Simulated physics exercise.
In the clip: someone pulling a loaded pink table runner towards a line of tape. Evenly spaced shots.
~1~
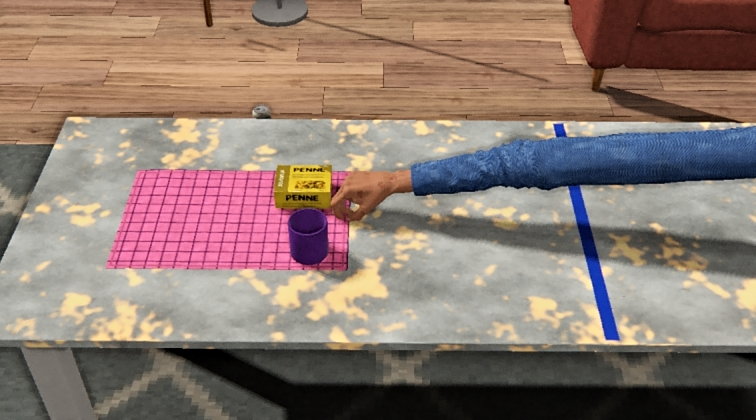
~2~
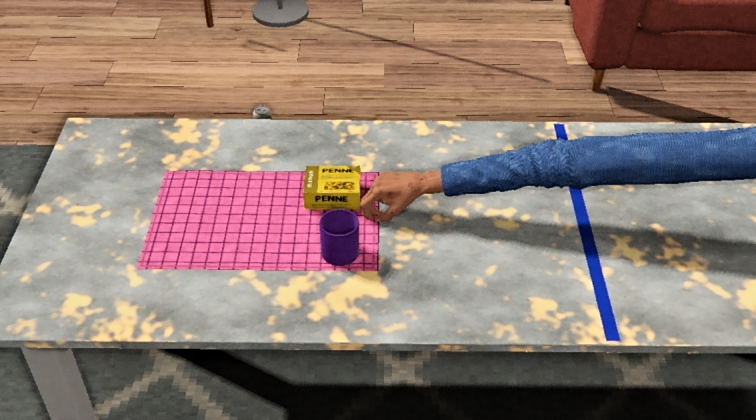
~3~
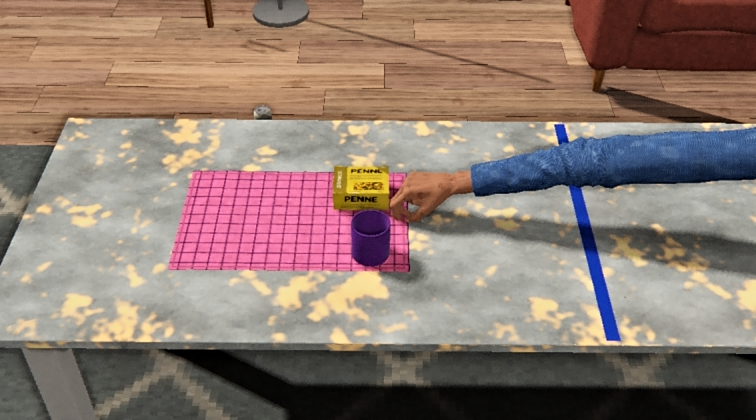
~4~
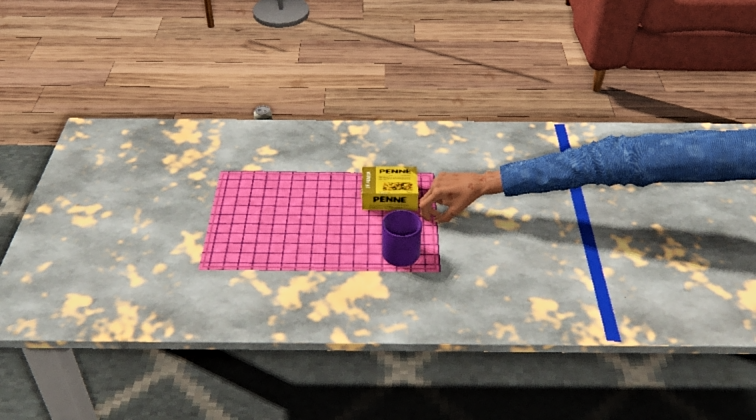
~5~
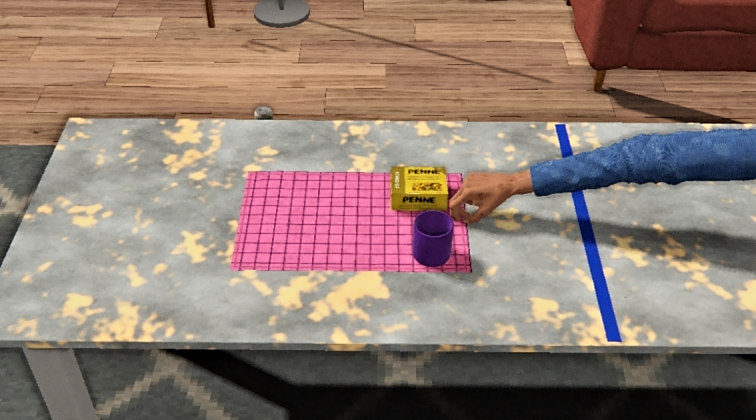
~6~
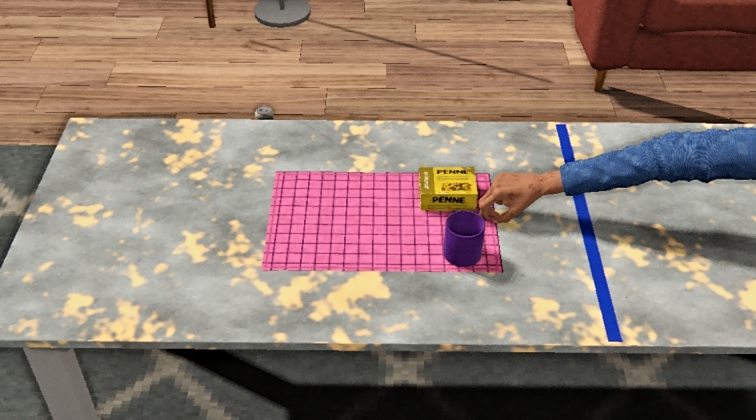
The clip shows a hand pulling a pink checked table runner steadily rightward across a mottled table towards a blue tape line, while a yellow penne packet and a purple mug ride along on it.
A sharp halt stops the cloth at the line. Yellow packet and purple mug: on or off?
Yellow packet - off; purple mug - off.
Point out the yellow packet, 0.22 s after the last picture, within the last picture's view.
By then you'd find it at pixel (567, 190).
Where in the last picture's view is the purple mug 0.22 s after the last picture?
At that moment it is at (594, 241).
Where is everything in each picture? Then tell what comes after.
In the first frame, table runner end (347, 270); yellow packet (303, 178); purple mug (308, 221); tape (608, 320).
In the second frame, table runner end (378, 271), far hem (137, 269); purple mug (339, 222).
In the third frame, table runner end (410, 272); yellow packet (361, 179).
In the fourth frame, table runner end (440, 272), far hem (199, 270); purple mug (402, 223).
In the fifth frame, table runner end (472, 272); yellow packet (419, 180).
In the sixth frame, table runner end (503, 273), far hem (261, 270); yellow packet (448, 180); purple mug (466, 224); tape (610, 321).
Then, 0.11 s on from there, hem short of the tape; yellow packet on the cloth near (509, 189); purple mug on the cloth near (531, 240).
Then, 0.22 s on from there, hem at the tape; yellow packet on the cloth near (568, 190); purple mug ahead of the hem near (594, 241).
In the end, hem at the tape; yellow packet ahead of the hem near (661, 192); purple mug ahead of the hem near (700, 243). The yellow packet leaves the cloth and the purple mug shoots off the front.
